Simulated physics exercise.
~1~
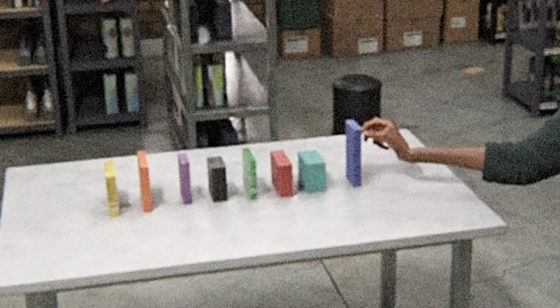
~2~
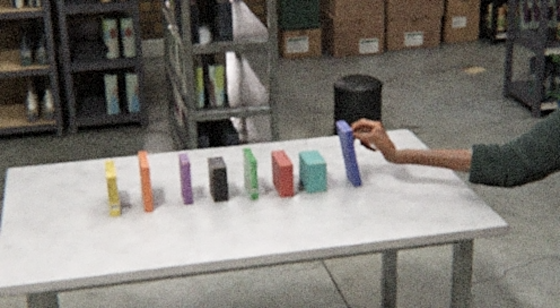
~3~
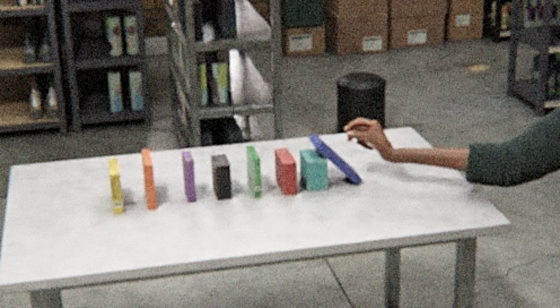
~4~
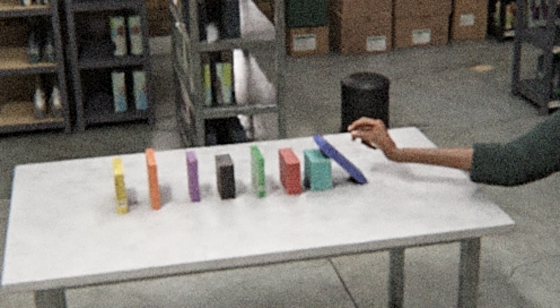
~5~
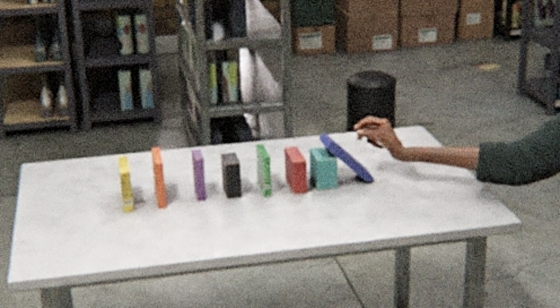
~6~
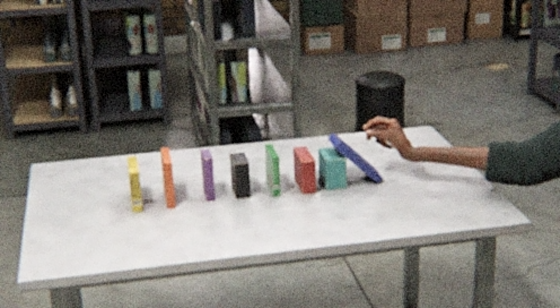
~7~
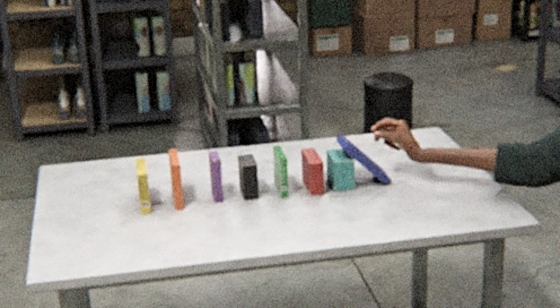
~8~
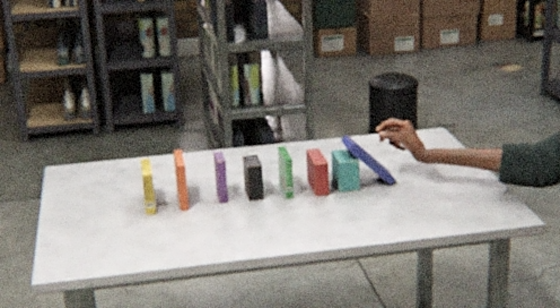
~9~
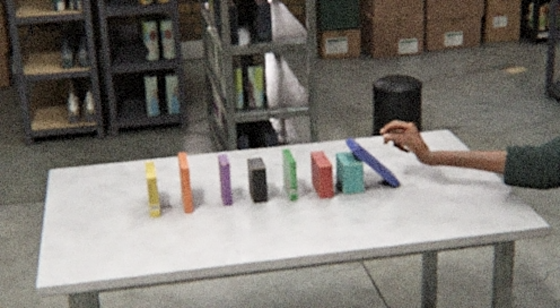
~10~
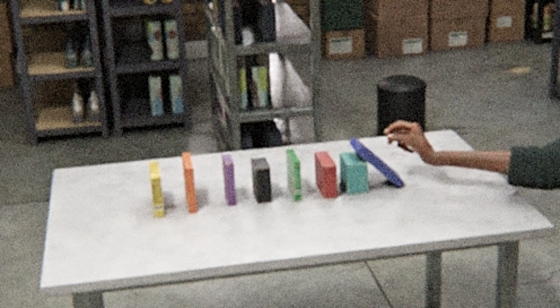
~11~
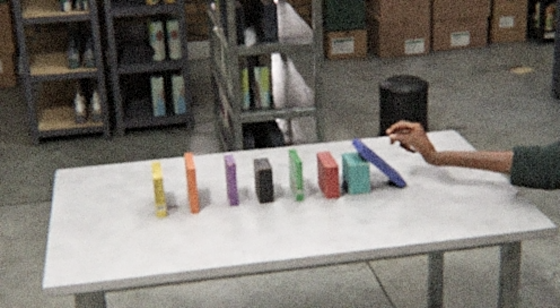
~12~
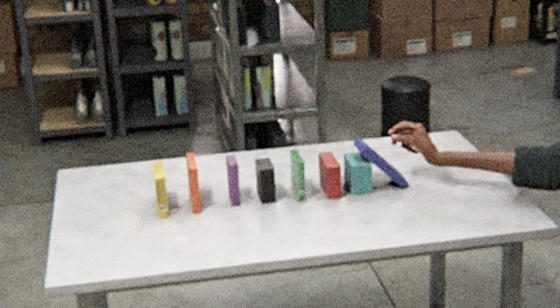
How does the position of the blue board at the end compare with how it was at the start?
At the start the blue board stands upright at the right end of the row. By the end it is leaning to the left against the turquoise block.
